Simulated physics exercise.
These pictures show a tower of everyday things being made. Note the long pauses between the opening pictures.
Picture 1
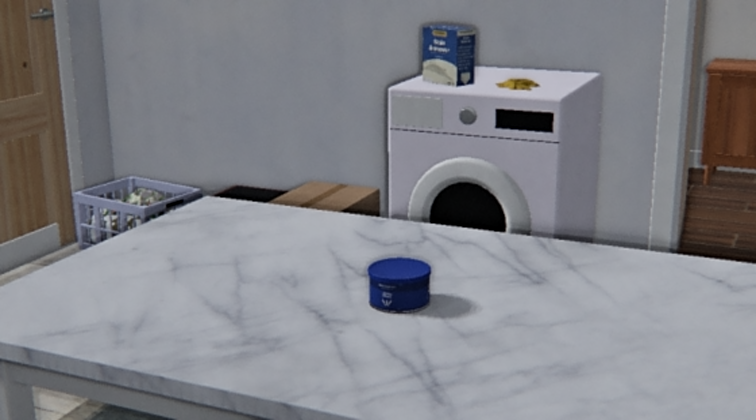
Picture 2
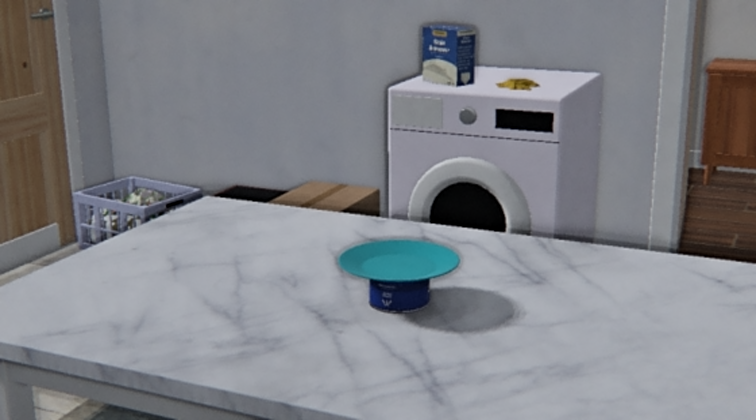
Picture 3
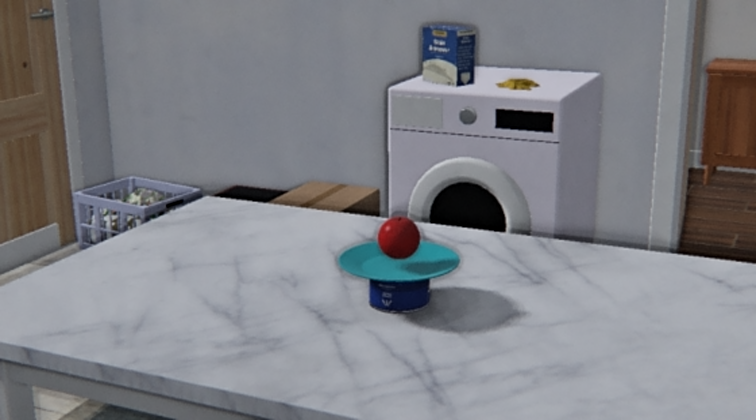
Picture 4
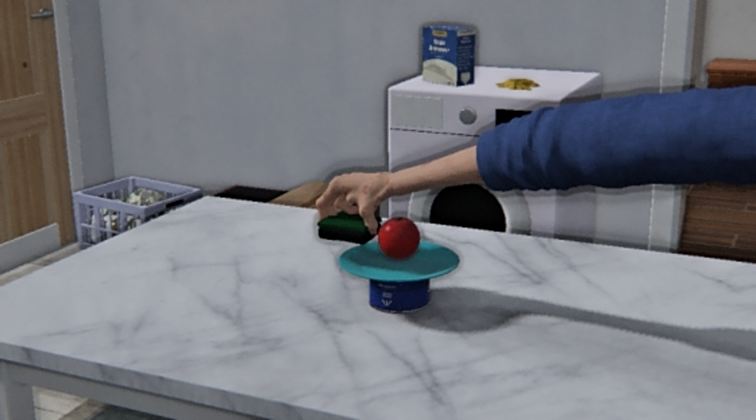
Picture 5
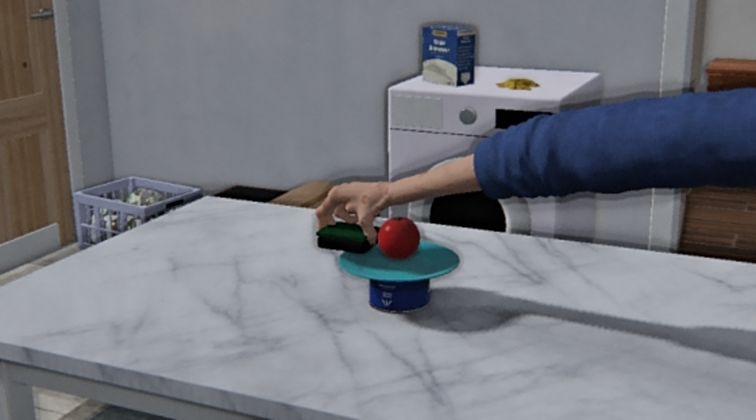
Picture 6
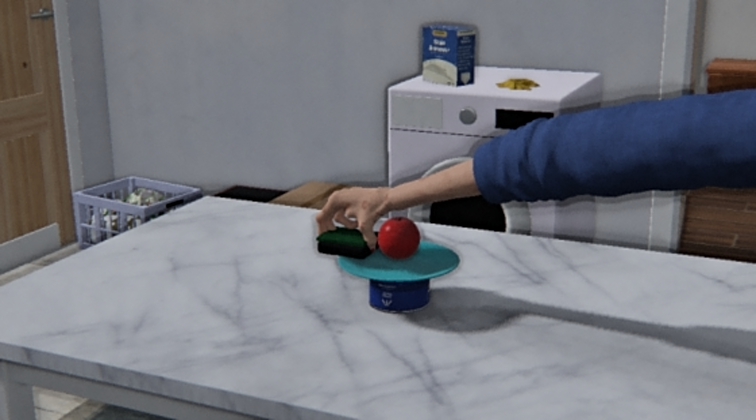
Turquoise plate and red apple appearing in turn on a blue tub, then a hand lowering a black sponge onto the plate's left edge.
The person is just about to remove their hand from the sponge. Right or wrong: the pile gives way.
Wrong.
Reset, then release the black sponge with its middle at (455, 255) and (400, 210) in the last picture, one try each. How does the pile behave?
The first try leaves the pile standing, the second leaves it knocked down.
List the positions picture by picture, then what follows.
The last thing is not in view yet, in the first frame.
The last thing is not in view yet; turquoise plate (399, 263), in the second frame.
The last thing is not in view yet; blue tub (399, 285), in the third frame.
On its way; black sponge (350, 228); red apple (399, 238), in the fourth frame.
On its way; black sponge (349, 238); turquoise plate (399, 263), in the fifth frame.
Set down, still held; black sponge (349, 243); blue tub (399, 285), in the sixth frame.
Then, 0.90 s later than the last frame, all is still.
Then, 2.00 s later than the last frame, black sponge resting near (349, 243).
When it is over, all 4 as before. End places, in pixels of the last picture, black sponge near (349, 243). The pile keeps its balance.
